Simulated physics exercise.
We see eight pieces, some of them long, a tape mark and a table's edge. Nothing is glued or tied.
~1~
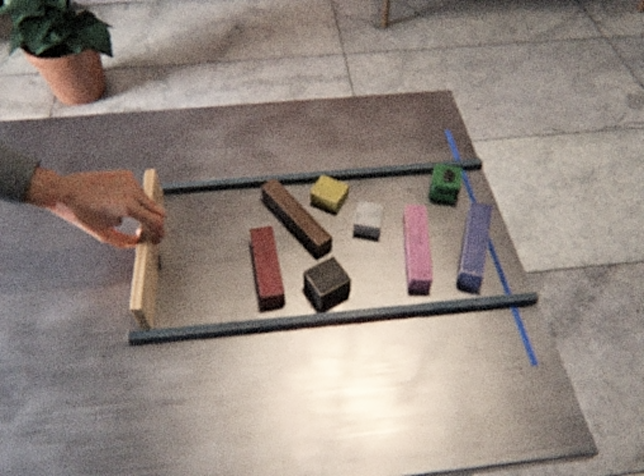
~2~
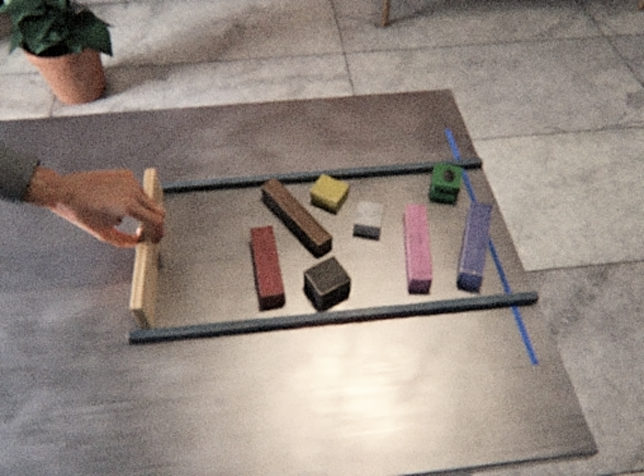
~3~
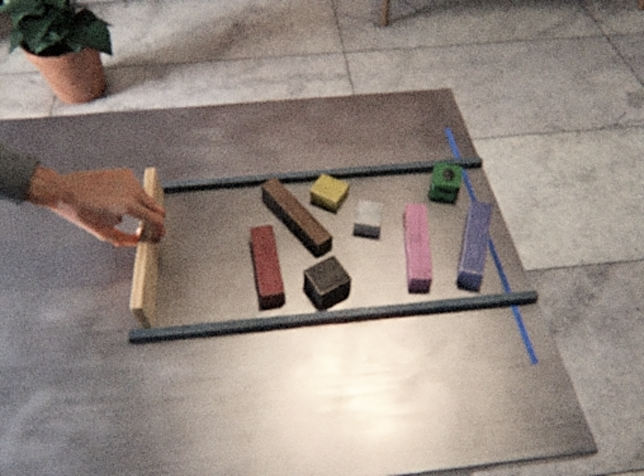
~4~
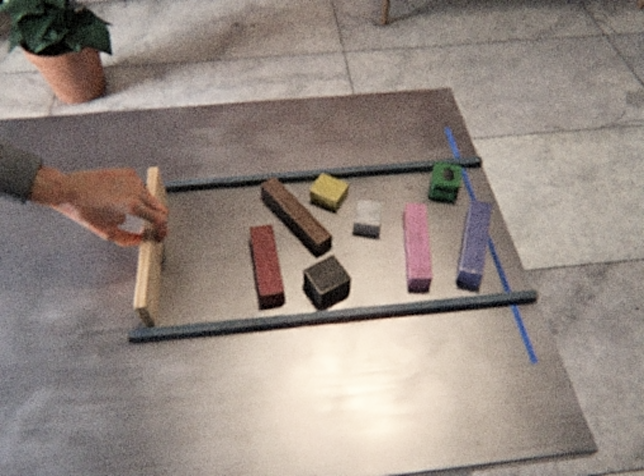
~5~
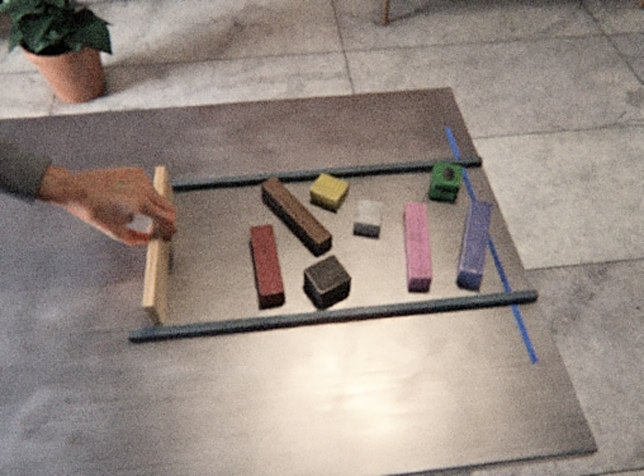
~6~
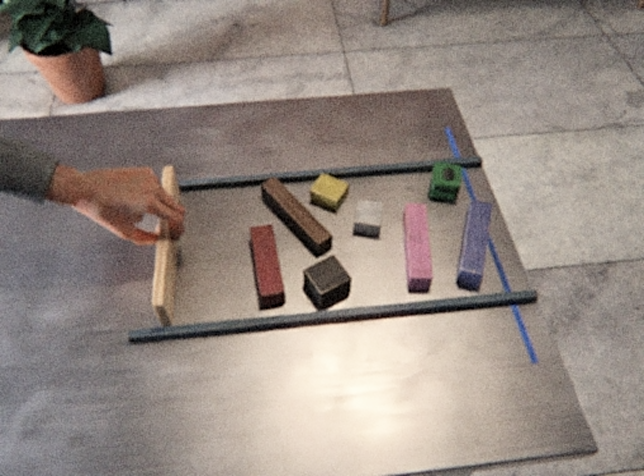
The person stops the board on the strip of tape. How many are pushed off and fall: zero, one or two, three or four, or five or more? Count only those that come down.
The number that fall off is five or more.
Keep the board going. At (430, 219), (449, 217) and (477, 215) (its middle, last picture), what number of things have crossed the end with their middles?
It would be 1, 3 and 6.
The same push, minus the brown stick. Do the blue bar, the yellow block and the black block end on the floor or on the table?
The blue bar goes over; the yellow block remains up; the black block tumbles off.
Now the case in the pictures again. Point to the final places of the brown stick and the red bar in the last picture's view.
The brown stick stops around (501, 196); the red bar around (505, 242).
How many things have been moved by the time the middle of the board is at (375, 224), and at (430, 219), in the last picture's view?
By then 7, and 8.
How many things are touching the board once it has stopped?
That makes 2.
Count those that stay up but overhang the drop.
1 of them.
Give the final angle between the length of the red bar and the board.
Some 0 degrees.
Soon after, none off yet; blue bar at rest near (475, 242); green case at rest near (445, 182); pink stick at rest near (417, 244).
Then, none off yet; blue bar at rest near (475, 242); green case at rest near (445, 182); pink stick moved a little near (435, 243).
Further on, none off yet; blue bar tipped well over near (538, 252); green case moved about its own width near (486, 172); pink stick moved about its own width near (515, 235).
At rest, the number that fall off is five or more; fallen, black block, yellow block, white block, pink stick, green case and blue bar.
